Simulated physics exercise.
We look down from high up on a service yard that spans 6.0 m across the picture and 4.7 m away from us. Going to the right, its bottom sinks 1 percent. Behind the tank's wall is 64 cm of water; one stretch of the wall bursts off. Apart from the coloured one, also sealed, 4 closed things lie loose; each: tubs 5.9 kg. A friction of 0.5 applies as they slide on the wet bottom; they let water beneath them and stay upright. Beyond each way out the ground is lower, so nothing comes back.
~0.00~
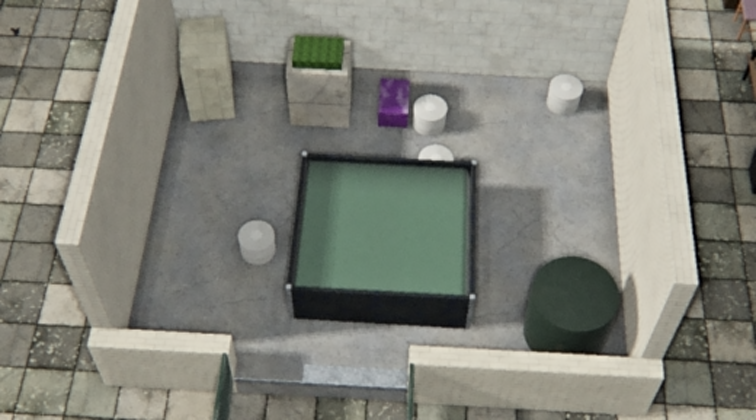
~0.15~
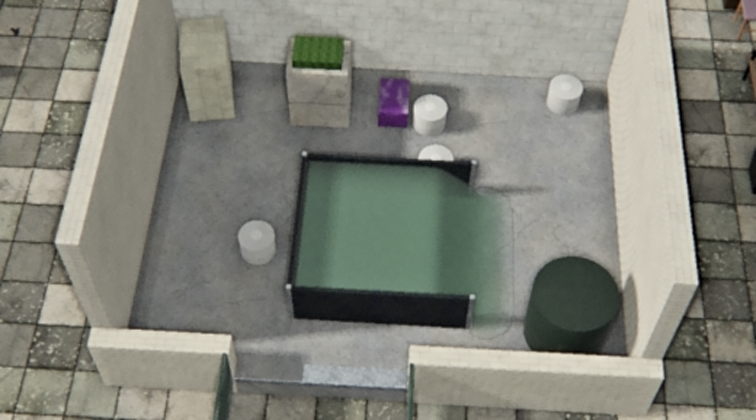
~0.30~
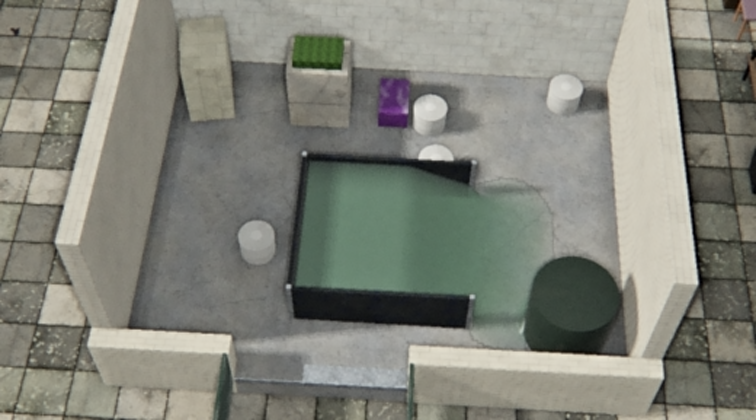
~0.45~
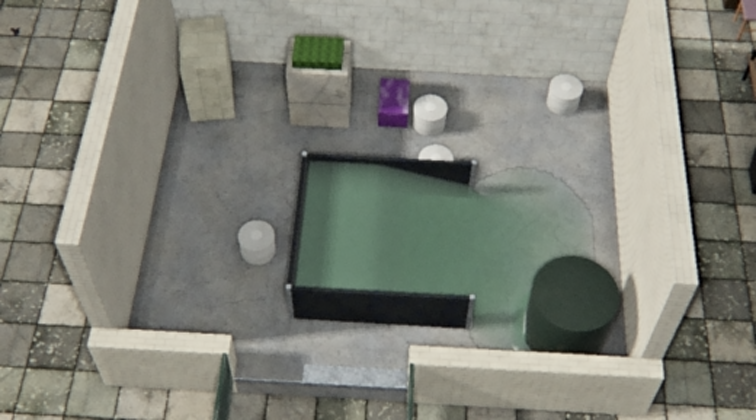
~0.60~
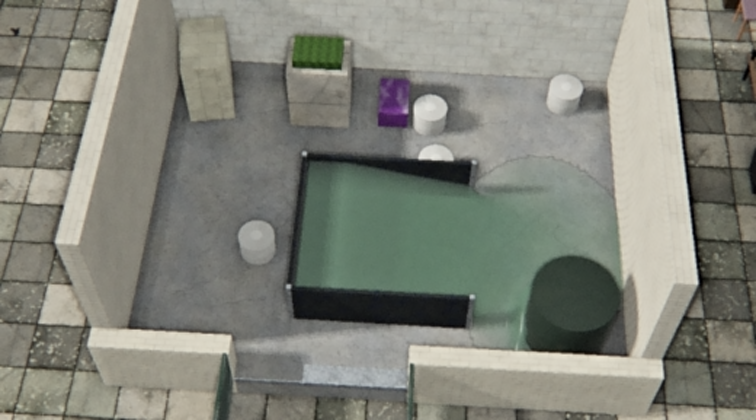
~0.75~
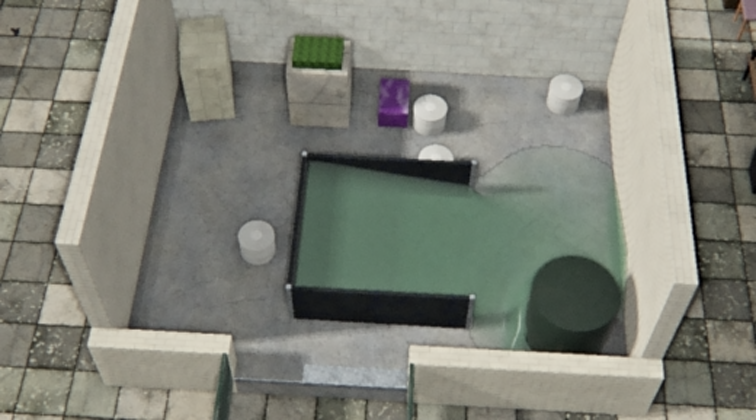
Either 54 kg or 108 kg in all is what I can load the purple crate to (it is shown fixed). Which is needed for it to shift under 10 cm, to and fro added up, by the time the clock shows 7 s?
It's likely that the extra mass is necessary.
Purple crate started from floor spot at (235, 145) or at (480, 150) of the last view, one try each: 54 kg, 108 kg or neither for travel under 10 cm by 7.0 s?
Taking the two tries in order, even the light one works and even the light one works.
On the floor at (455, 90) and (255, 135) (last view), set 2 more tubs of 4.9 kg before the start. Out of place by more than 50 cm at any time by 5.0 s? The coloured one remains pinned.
In that order: Farther, then not as far.
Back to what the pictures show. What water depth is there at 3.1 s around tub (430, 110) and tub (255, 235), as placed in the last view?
Some 4 cm at the first, some 0 cm at the second.
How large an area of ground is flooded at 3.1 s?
Roughly 17 m2.
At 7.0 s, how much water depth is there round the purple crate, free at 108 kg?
9 cm, roughly.
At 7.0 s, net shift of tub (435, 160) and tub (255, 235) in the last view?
So the first is off by 5 centimetres, the second by 30 centimetres.
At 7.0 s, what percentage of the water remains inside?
I'd say some 94 percent hasn't gone yet.
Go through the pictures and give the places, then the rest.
The purple crate at (394, 96) rests on the ground; water covers 3.9 m2; 0 of 5 have shifted, in the first picture.
The purple crate at (394, 96), on the bottom; 5.0 m2 under water; 0 of 5 have shifted, in the second picture.
The purple crate at (394, 96) rests on the ground; water covers 6.1 m2; 0 of 5 have shifted, in the third picture.
The purple crate at (394, 96), on the bottom; 7.3 m2 under water; 0 of 5 have shifted, in the fourth picture.
The purple crate at (394, 96) rests on the ground; 8.4 m2 under water; 0 of 5 have shifted, in the fifth picture.
The purple crate at (394, 96) rests on the ground; water covers 8.9 m2; 0 of 5 have shifted, in the sixth picture.
After 1.4 s the purple crate would be 0 cm from its start with 54 kg and 0 cm from its start with 108 kg; 0 cm of water round it then.
After 3.1 s the purple crate would be 0 cm from its start with 54 kg and 0 cm from its start with 108 kg; 7 cm of water round it then.
After 4.9 s the purple crate would be 33 cm from its start with 54 kg and 0 cm from its start with 108 kg; 11 cm of water round it then.
After 7.0 s the purple crate would be 33 cm from its start with 54 kg and 0 cm from its start with 108 kg; 9 cm of water round it then.
